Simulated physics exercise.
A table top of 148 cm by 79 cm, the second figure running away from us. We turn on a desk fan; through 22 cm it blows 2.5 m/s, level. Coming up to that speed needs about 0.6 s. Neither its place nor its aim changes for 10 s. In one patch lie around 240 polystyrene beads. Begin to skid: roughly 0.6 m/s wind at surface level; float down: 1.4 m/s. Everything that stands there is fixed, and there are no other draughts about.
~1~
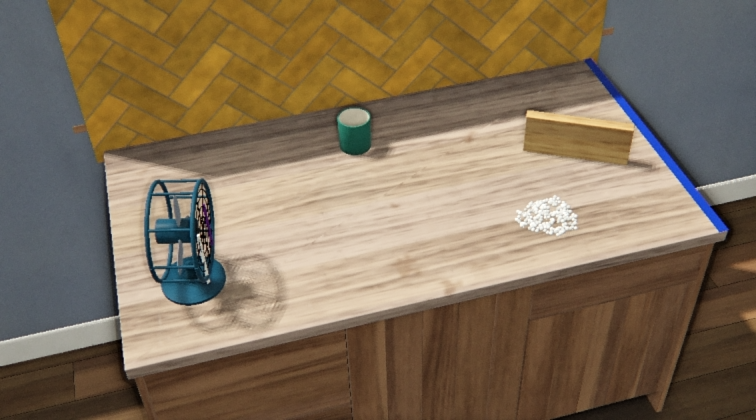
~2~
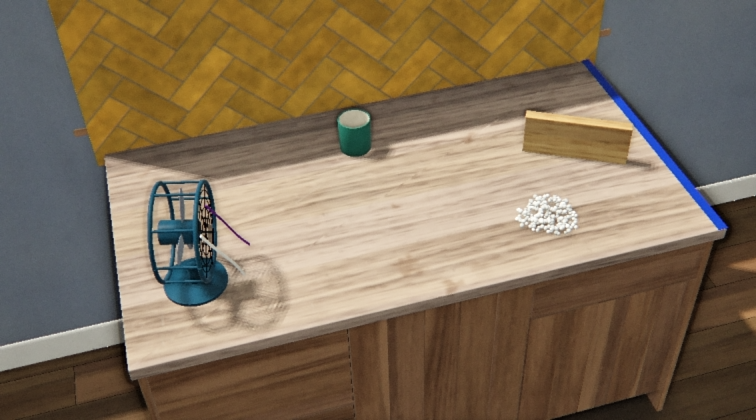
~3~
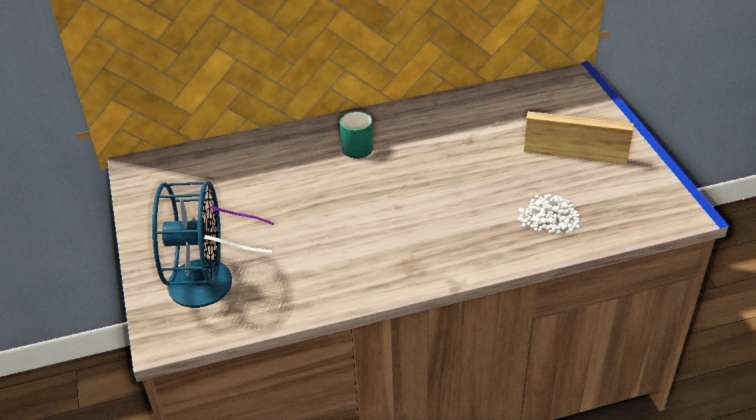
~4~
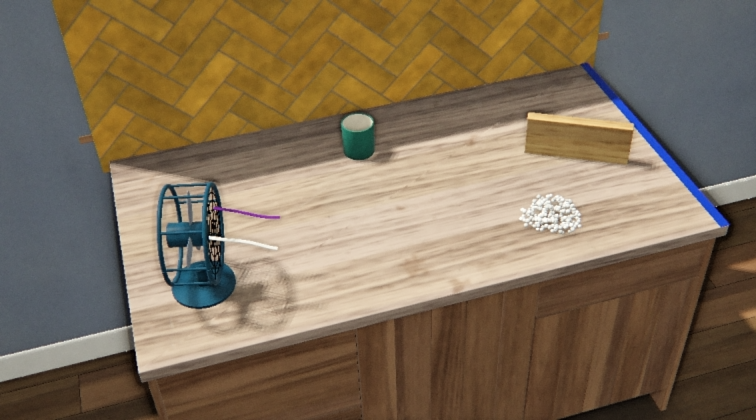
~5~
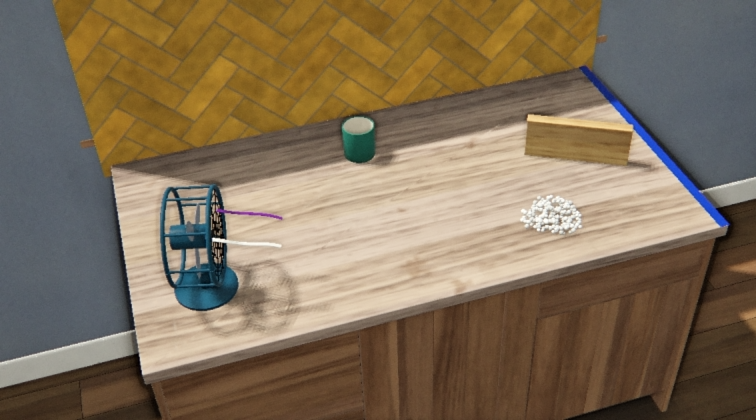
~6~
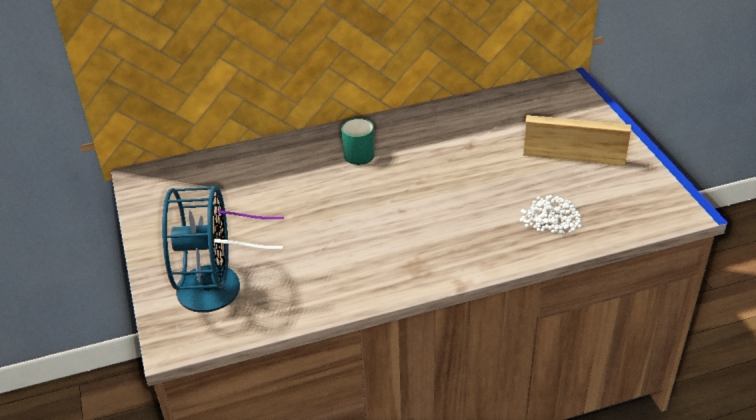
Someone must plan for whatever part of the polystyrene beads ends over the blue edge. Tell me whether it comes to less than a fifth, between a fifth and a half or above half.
It comes to over one half.
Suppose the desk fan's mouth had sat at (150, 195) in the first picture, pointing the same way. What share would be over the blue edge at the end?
I'd put it at around 60 per cent.
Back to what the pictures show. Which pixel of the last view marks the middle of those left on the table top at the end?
(641, 162).
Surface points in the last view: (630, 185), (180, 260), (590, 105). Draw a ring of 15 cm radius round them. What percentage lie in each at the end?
In order: About 15 %, then 0 %, then 0 %.
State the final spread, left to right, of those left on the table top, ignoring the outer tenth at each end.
The middle group spans some 20 cm.
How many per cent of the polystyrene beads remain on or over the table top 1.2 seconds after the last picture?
Roughly 30 per cent.
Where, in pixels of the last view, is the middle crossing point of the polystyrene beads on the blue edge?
I'd point to somewhere near (686, 179).
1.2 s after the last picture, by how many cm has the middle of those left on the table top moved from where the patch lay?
Roughly 35 cm.
Then, 1.2 s after the last picture, 87 % are on the move or not yet settled, 64 % are over the blue edge; the middle of those still in play is near (649, 165).
Then, 2.4 s after the last picture, 12 % are on the move or not yet settled, 75 % are over the blue edge; the middle of those still in play is near (641, 162).
Then, 4.7 s after the last picture, 11 % are on the move or not yet settled, 75 % are over the blue edge; the middle of those still in play is near (641, 162).
Then, 9.2 s after the last picture, at the end, 75 % are over the blue edge; the middle of those still in play is near (641, 162).
